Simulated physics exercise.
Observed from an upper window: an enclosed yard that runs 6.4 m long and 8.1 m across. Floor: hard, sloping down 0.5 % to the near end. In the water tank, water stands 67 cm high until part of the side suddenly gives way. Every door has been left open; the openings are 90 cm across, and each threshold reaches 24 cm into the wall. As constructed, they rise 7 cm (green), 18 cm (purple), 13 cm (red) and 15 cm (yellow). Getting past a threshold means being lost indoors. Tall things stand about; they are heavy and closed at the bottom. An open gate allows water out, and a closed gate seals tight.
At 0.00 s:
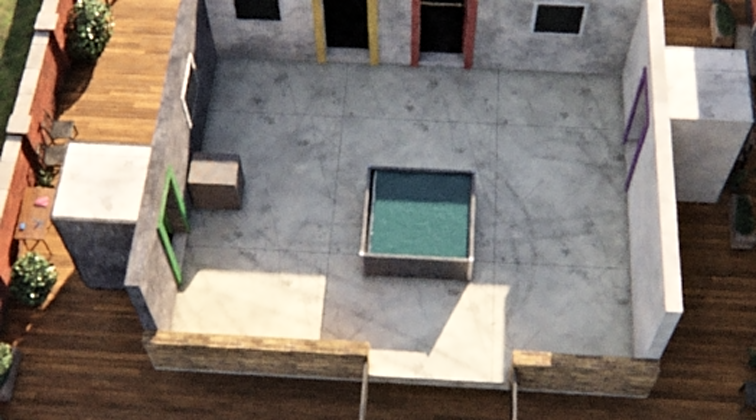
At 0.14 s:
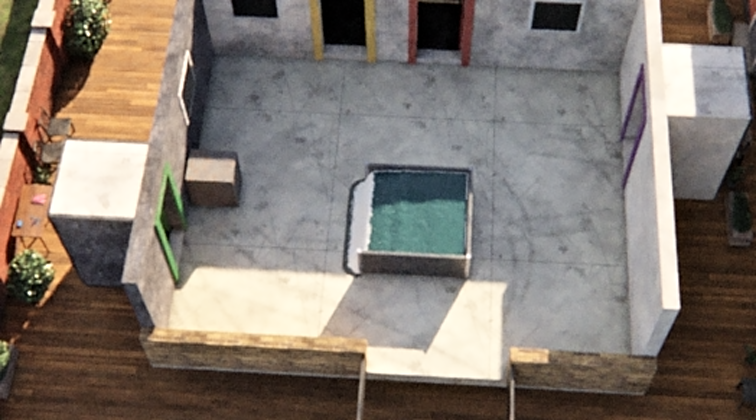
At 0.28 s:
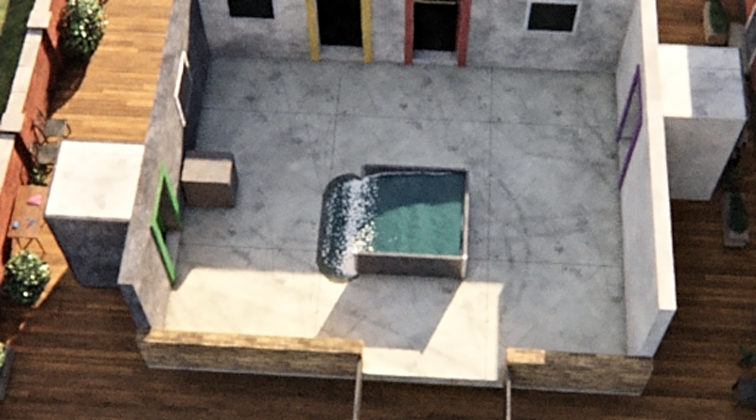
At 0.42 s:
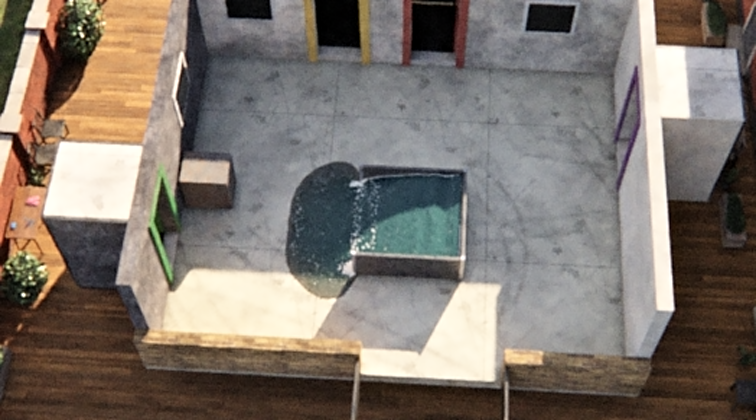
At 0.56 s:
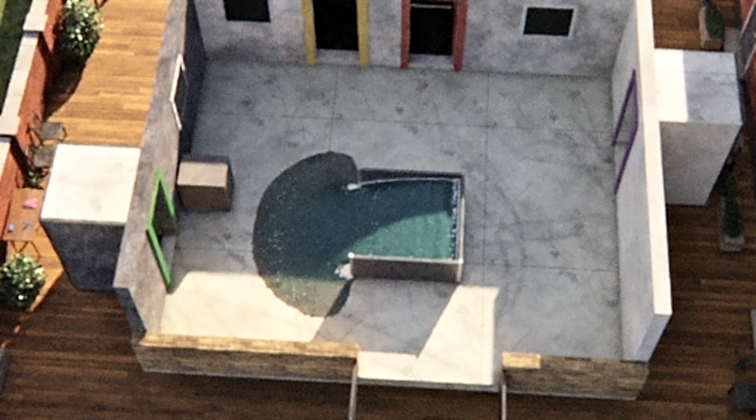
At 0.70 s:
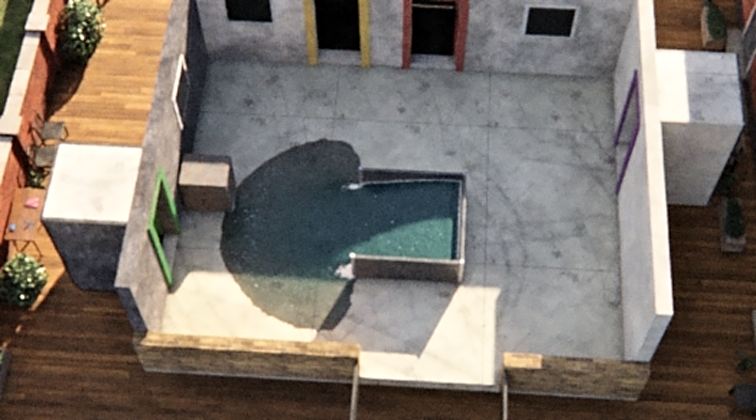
A water tank opens on its left side and water spreads across the yard.
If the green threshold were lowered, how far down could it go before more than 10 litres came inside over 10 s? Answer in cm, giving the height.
Down to about 30 cm.
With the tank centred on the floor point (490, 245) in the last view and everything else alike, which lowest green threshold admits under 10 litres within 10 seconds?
Some 22 cm.
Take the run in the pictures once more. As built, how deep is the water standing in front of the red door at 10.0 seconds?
3.0 cm.
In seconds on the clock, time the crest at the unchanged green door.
The level tops out near 2.2 seconds.
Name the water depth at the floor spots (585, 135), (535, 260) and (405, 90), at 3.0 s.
The depths come to about 0, 0 and 0 cm.
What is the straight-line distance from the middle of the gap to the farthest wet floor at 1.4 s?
Roughly 3.8 m.
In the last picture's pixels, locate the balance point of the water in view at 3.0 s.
(273, 221).
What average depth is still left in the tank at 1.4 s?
On average, around 30 cm.
After 1.4 s water covers 30 % of the floor, deepest (34 cm) near (242, 203); 18 cm at the green door, 26 litres in over its 7 cm threshold.
After 3.0 s water covers 35 % of the floor, deepest (30 cm) near (218, 61); 22 cm at the green door, 251 litres in over its 7 cm threshold.
After 10.0 s water covers 95 % of the floor, deepest (8 cm) near (595, 377); 5 cm at the green door, 371 litres in over its 7 cm threshold.
At the green door as built, the water arrived by 1.0 s and peaked near 29 cm at 2.2 s.
Run again over the same 10 s with other heights there, 38 litres in over 24.5 cm, 4 litres over 33 cm. The limit of 10 litres is kept from about 30 cm up.
